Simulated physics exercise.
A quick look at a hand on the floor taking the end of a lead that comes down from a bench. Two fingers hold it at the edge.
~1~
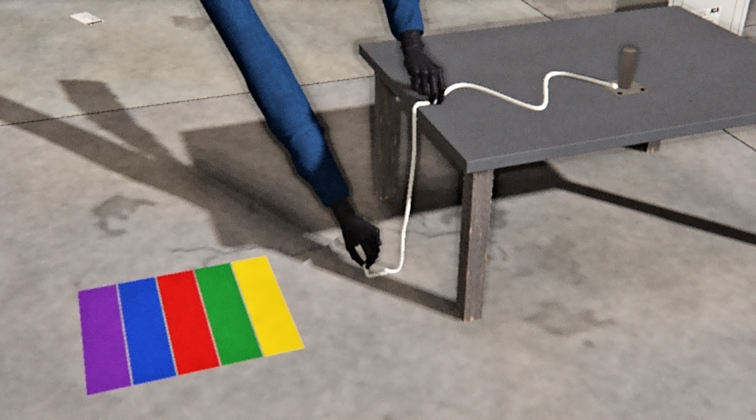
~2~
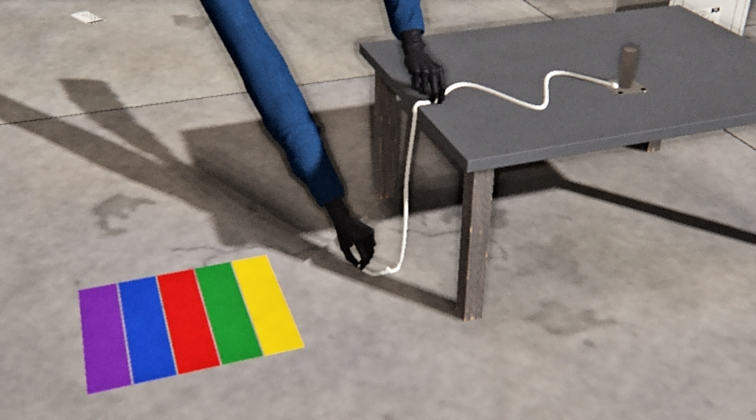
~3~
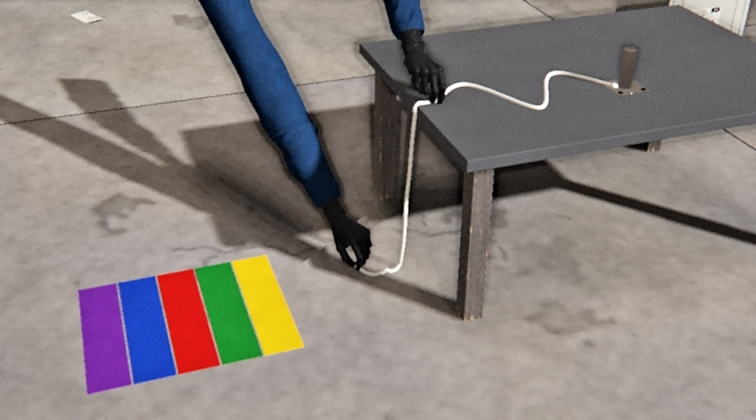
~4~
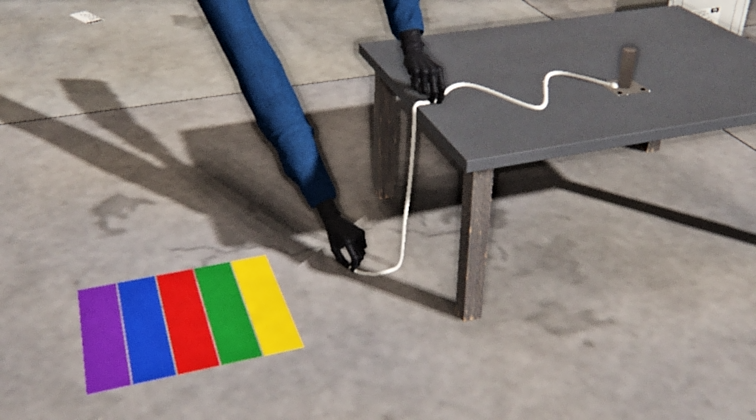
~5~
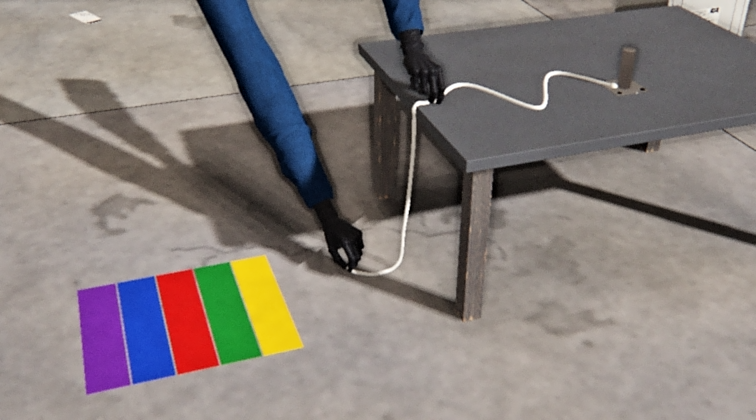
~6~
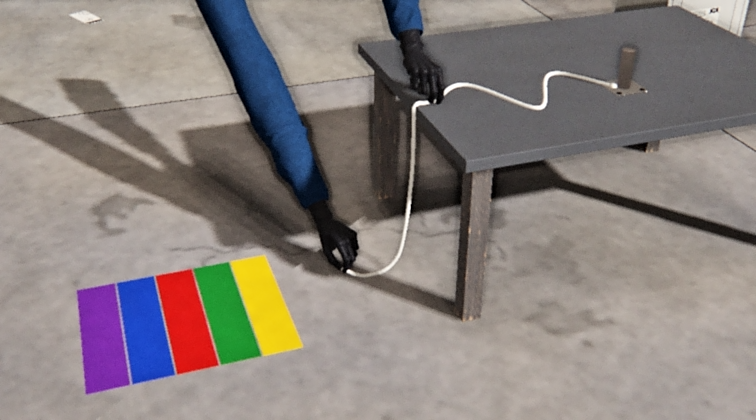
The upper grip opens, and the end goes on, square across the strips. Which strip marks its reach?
Over purple.
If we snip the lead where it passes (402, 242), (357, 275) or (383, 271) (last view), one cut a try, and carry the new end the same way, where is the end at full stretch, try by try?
In that order: (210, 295), (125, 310) and (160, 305).
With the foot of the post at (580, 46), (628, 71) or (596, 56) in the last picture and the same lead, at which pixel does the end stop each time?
In that order: (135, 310), (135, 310) and (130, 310).
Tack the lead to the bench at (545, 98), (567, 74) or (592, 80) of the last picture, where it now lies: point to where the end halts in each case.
Near (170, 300), (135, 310) and (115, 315).
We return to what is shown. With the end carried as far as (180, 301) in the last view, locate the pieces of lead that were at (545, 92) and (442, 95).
About (501, 96), and the other about (394, 182).
Soon after, end near (180, 301); over red.
Then, end near (130, 310); over blue.
At full stretch, end near (102, 316); over purple. The end stops over the purple strip.
